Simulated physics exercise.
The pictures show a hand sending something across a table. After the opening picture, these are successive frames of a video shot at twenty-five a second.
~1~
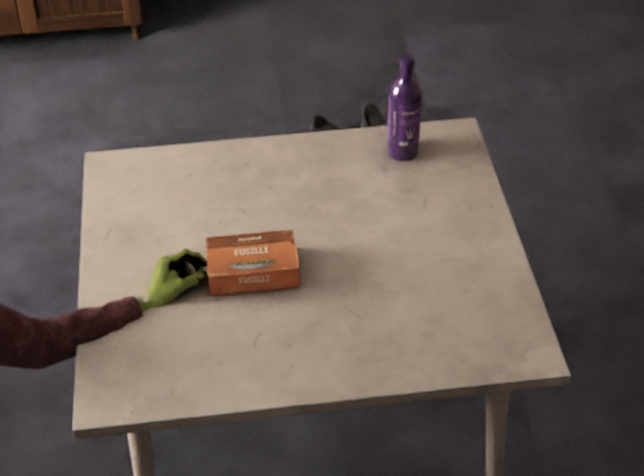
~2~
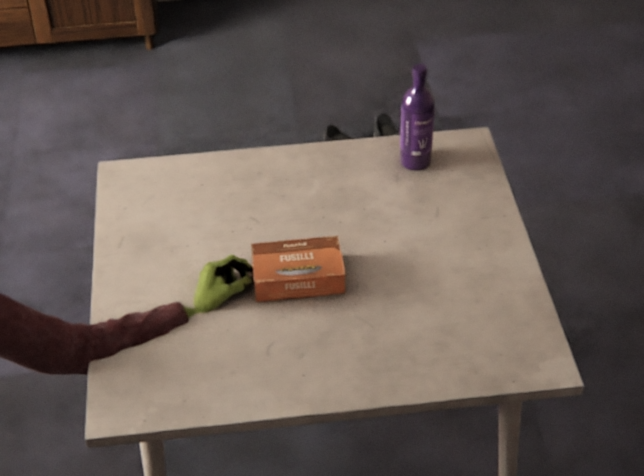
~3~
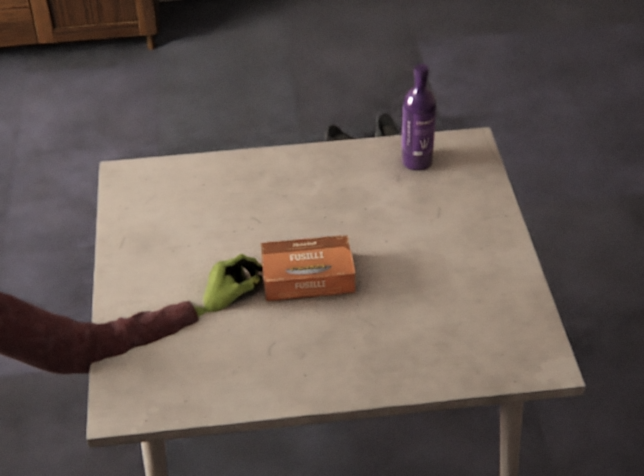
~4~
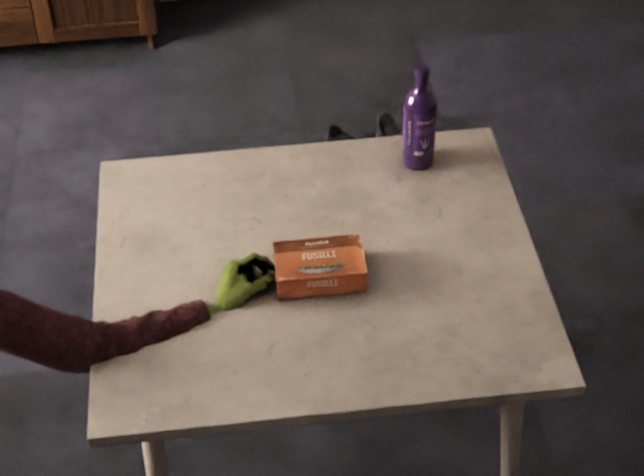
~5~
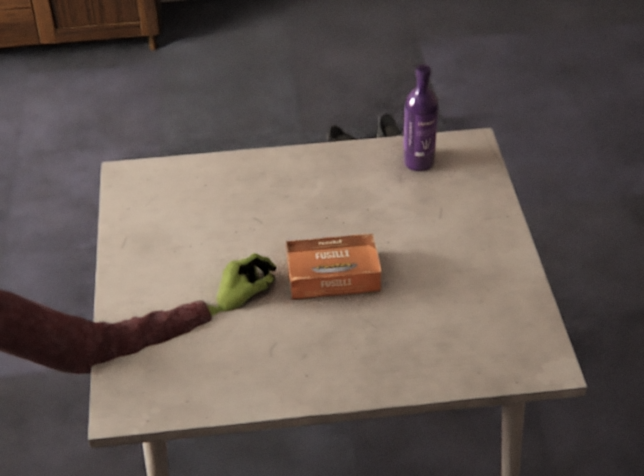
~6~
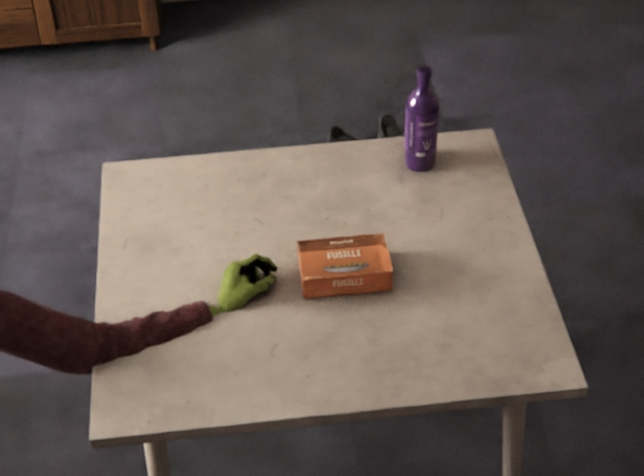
An orange packet slid right across a pale table as a green hand pushed it, then slid a little farther away from the stopped hand, while a purple bottle stood near the back.
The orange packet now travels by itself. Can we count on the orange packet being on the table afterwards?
The orange packet remains on top.
Then, 0.10 s after the last picture, orange packet slid a little near (363, 264).
Then, 0.20 s after the last picture, orange packet slid a little near (371, 263).
At rest, moved from the start, orange packet. Seen from the same camera at the end, orange packet near (371, 263).
